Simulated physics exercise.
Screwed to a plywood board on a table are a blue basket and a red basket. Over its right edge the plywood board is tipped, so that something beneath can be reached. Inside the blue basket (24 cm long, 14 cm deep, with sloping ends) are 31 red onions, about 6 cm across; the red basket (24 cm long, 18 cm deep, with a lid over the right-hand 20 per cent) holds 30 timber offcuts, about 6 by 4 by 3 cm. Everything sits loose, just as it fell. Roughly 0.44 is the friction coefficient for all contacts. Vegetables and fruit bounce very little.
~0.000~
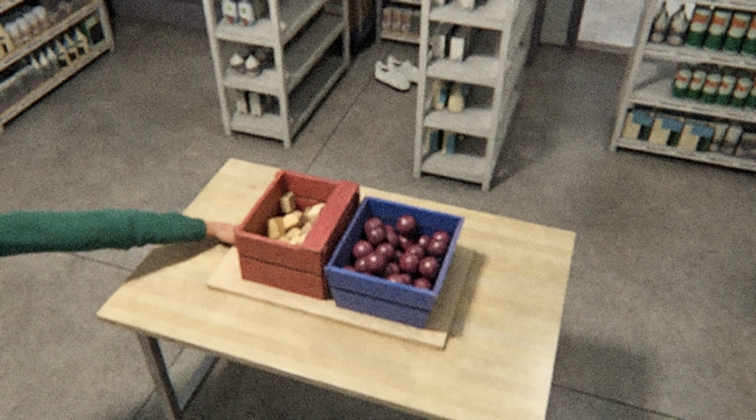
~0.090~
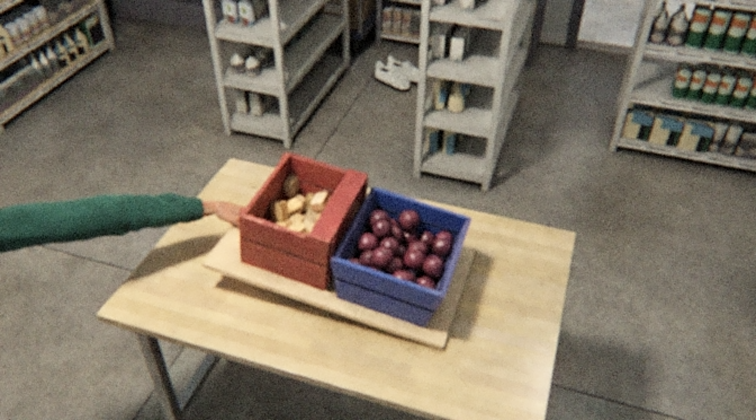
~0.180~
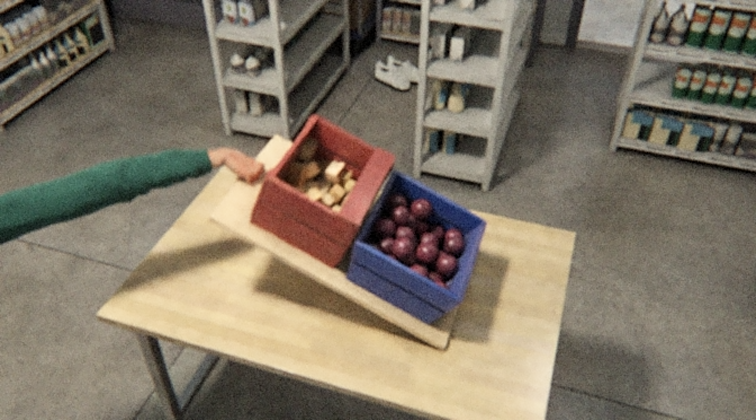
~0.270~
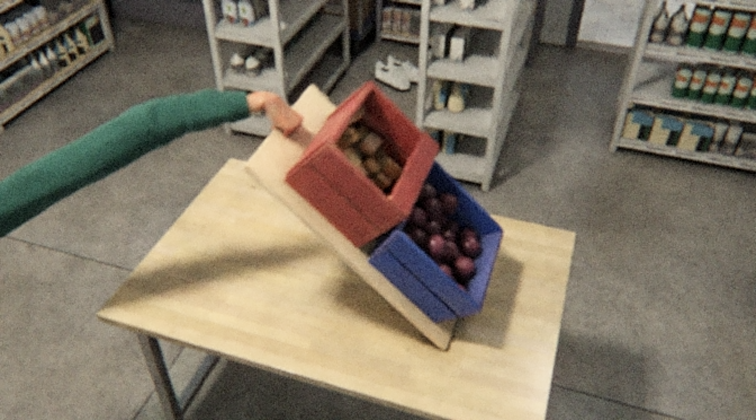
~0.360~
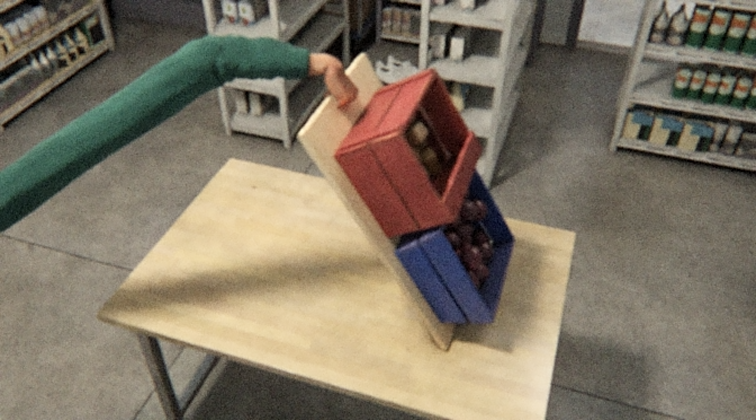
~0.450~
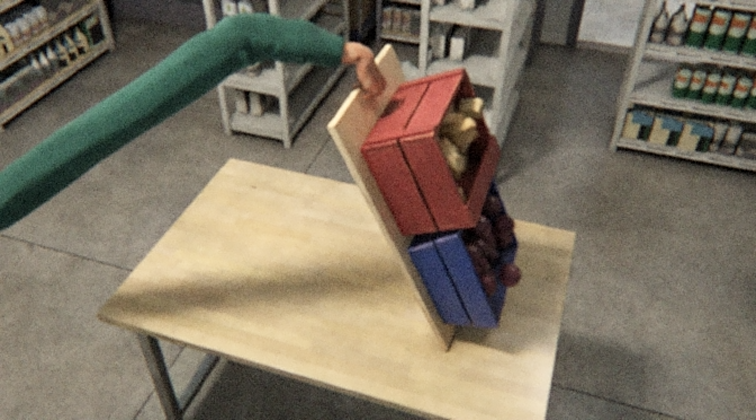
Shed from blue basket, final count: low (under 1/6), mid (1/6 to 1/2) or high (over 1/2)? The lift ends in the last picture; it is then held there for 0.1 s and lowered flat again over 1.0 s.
Mid.
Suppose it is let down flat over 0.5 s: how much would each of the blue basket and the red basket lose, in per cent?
Well, that would cost the blue basket 40 per cent and the red basket 40 per cent.
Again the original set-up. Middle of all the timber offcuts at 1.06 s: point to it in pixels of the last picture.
Roughly (369, 203).
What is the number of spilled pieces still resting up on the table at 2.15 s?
I'd put it at close to 4.
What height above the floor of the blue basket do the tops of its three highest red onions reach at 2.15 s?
13 centimetres high, more or less.
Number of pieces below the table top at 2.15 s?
About 18.
After 0.72 s, tilt 60°; 9 of 31 out of the blue basket and 10 of 30 out of the red basket.
After 1.06 s, tilt 32°; 11 of 31 out of the blue basket and 11 of 30 out of the red basket.
After 1.54 s, tilt 0°; 12 of 31 out of the blue basket and 11 of 30 out of the red basket.
Outcome (at 2.15 s), 12 of 31 out of the blue basket and 11 of 30 out of the red basket. Asked share, 12 of 31, 39 per cent.
